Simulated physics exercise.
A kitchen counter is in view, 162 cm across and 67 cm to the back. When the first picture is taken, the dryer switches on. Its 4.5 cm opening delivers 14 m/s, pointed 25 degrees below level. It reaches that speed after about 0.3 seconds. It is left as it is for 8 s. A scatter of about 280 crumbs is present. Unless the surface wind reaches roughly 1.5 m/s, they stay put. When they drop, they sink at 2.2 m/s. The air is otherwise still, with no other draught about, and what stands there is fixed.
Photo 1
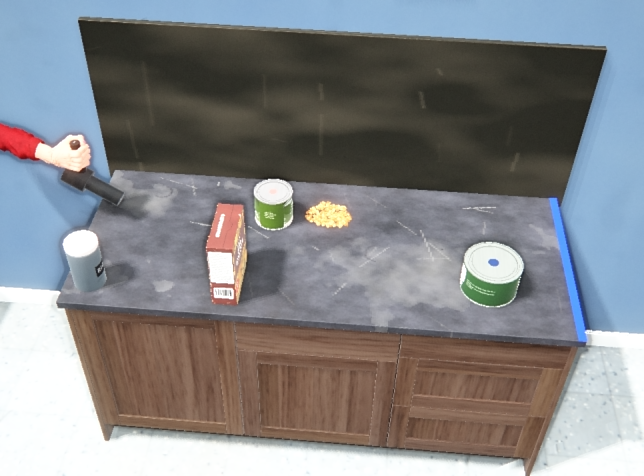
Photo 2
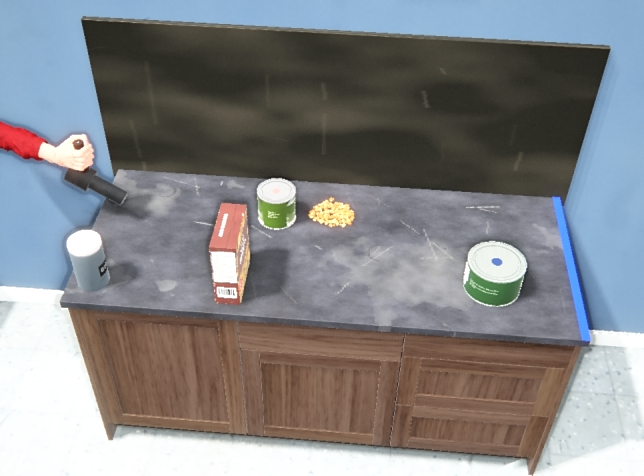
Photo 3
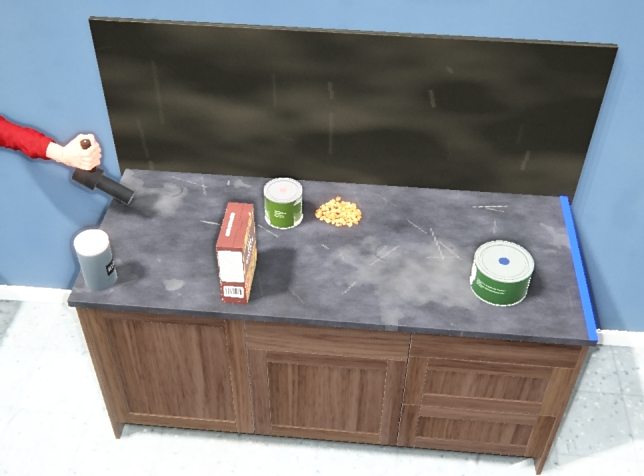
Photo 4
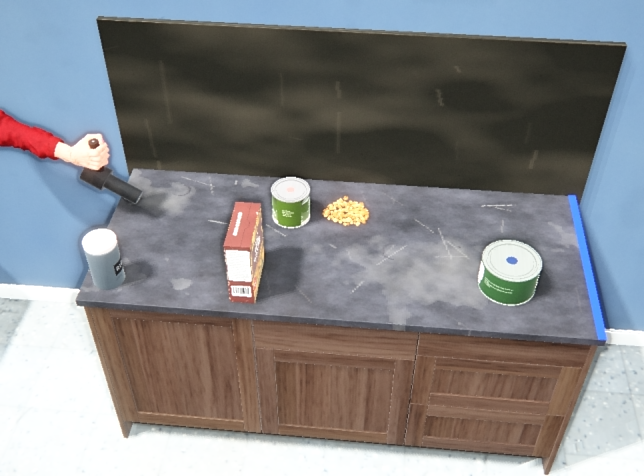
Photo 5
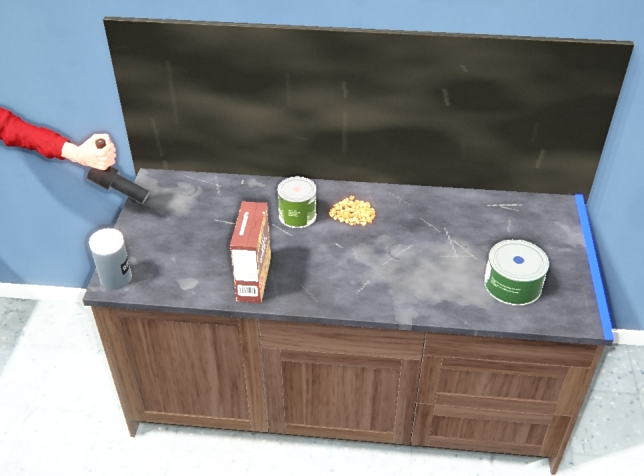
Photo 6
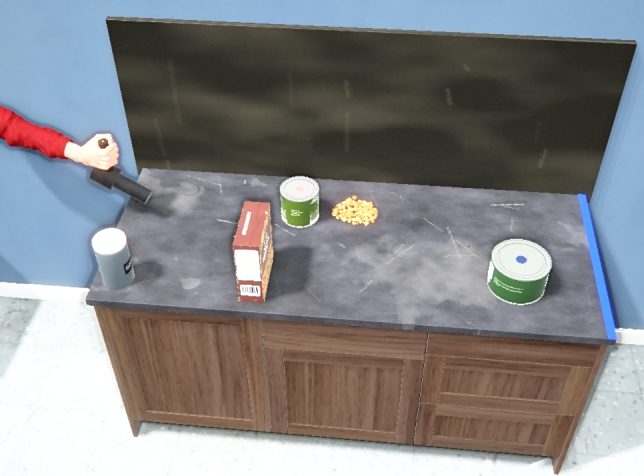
To begin with, a red-sleeved hand at the left holds a dark dryer angled down over a kitchen counter with a grey canister, a carton, two green tins and orange-yellow crumbs. The whole view then slides slightly rightward, easing near the close, while the hand stays steady and the crumbs remain unstirred.
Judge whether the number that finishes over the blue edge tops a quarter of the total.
Judgement: It does not top a quarter.
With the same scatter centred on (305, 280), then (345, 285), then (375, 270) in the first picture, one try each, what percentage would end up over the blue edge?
Roughly 1 %, then 2 %, then 20 %.
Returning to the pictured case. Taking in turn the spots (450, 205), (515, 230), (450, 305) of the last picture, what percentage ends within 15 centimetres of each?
10 %, 1 %, 0 %.
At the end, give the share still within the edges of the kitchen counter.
I'd put it at some 100 %.
Then, 1.2 s after the last picture, 0 % are over the blue edge; the middle of those still in play is near (358, 211); 34 % have settled or left.
Then, 2.2 s after the last picture, 0 % are over the blue edge; the middle of those still in play is near (358, 211); 35 % have settled or left.
Then, 4.1 s after the last picture, 0 % are over the blue edge; the middle of those still in play is near (360, 210); 42 % have settled or left.
Then, 7.7 s after the last picture, at the end, 0 % are over the blue edge; the middle of those still in play is near (360, 210).
